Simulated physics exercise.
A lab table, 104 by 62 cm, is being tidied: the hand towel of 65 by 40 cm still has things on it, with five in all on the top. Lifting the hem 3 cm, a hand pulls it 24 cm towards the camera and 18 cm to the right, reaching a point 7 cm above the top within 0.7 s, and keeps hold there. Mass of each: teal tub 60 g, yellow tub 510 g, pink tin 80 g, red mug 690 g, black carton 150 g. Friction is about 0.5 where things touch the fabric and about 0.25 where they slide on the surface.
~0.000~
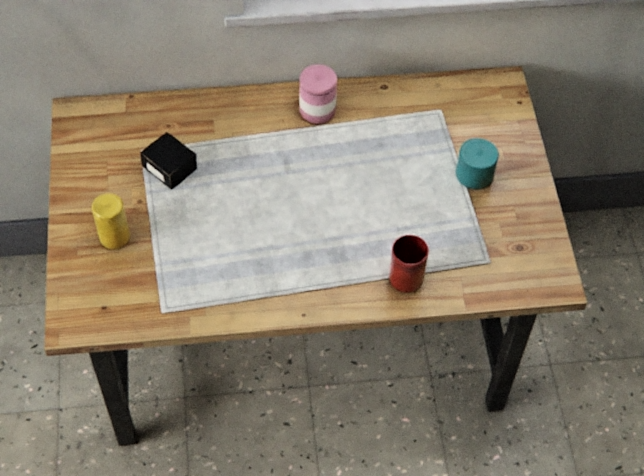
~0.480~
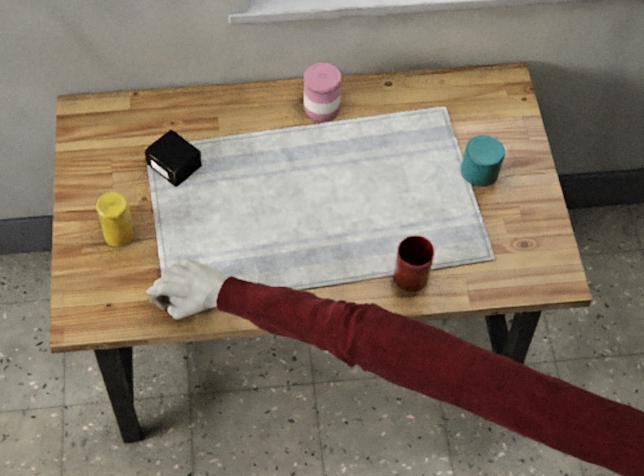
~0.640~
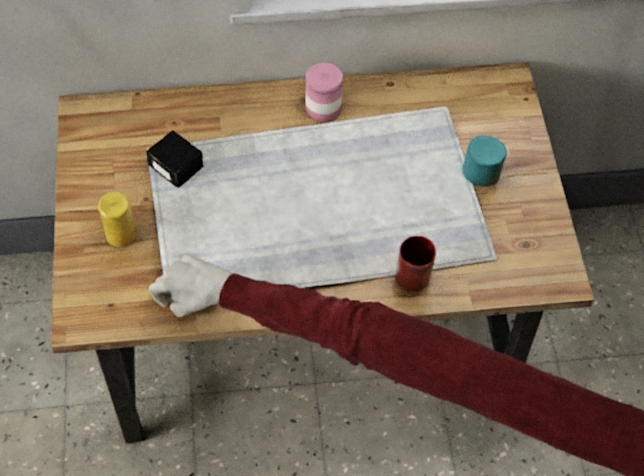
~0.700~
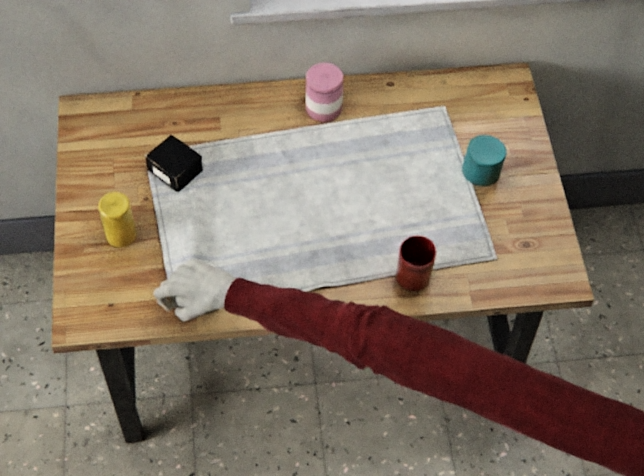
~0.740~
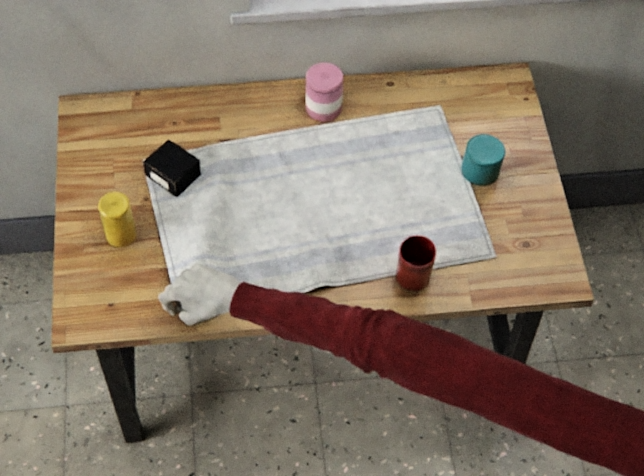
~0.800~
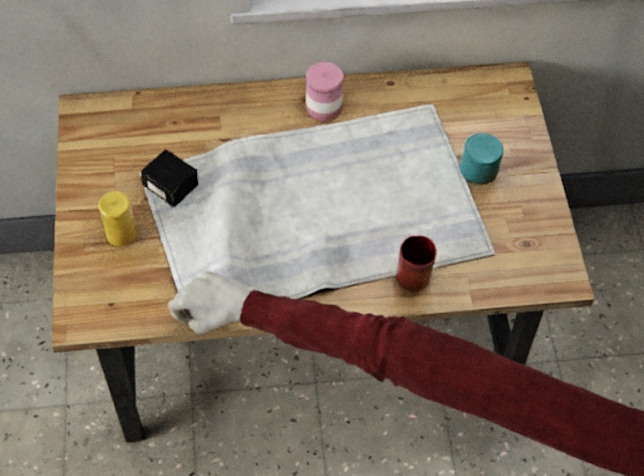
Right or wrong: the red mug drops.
Wrong, it stays on.
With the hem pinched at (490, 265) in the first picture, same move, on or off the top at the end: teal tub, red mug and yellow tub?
Result: Teal tub leaves the top; red mug leaves the top; yellow tub keeps its place.
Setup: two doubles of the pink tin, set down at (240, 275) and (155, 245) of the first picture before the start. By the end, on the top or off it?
So the first copy ends up below, while the second copy ends up below.
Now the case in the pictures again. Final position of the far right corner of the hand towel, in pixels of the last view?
It ends up approximately at (369, 119).
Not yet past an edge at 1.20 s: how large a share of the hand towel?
Some 85 in a hundred.
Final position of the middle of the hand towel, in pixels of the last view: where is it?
(320, 259) or thereabouts.
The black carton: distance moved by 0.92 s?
Shift of the black carton: Around 10 centimetres.
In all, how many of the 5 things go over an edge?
In total, 0 of the things.
By 0.9 s, 95 % of the hand towel is still over the top; black carton 12 cm off its start.
By 1.1 s, 90 % of the hand towel is still over the top; black carton 22 cm off its start.
By 1.2 s, 85 % of the hand towel is still over the top; black carton 29 cm off its start at (181, 269).
By 1.3 s, 85 % of the hand towel is still over the top; black carton 32 cm off its start.
By 2.9 s, 85 % of the hand towel is still over the top; red mug 1 cm off its start at (418, 249), black carton 32 cm off its start at (182, 281).
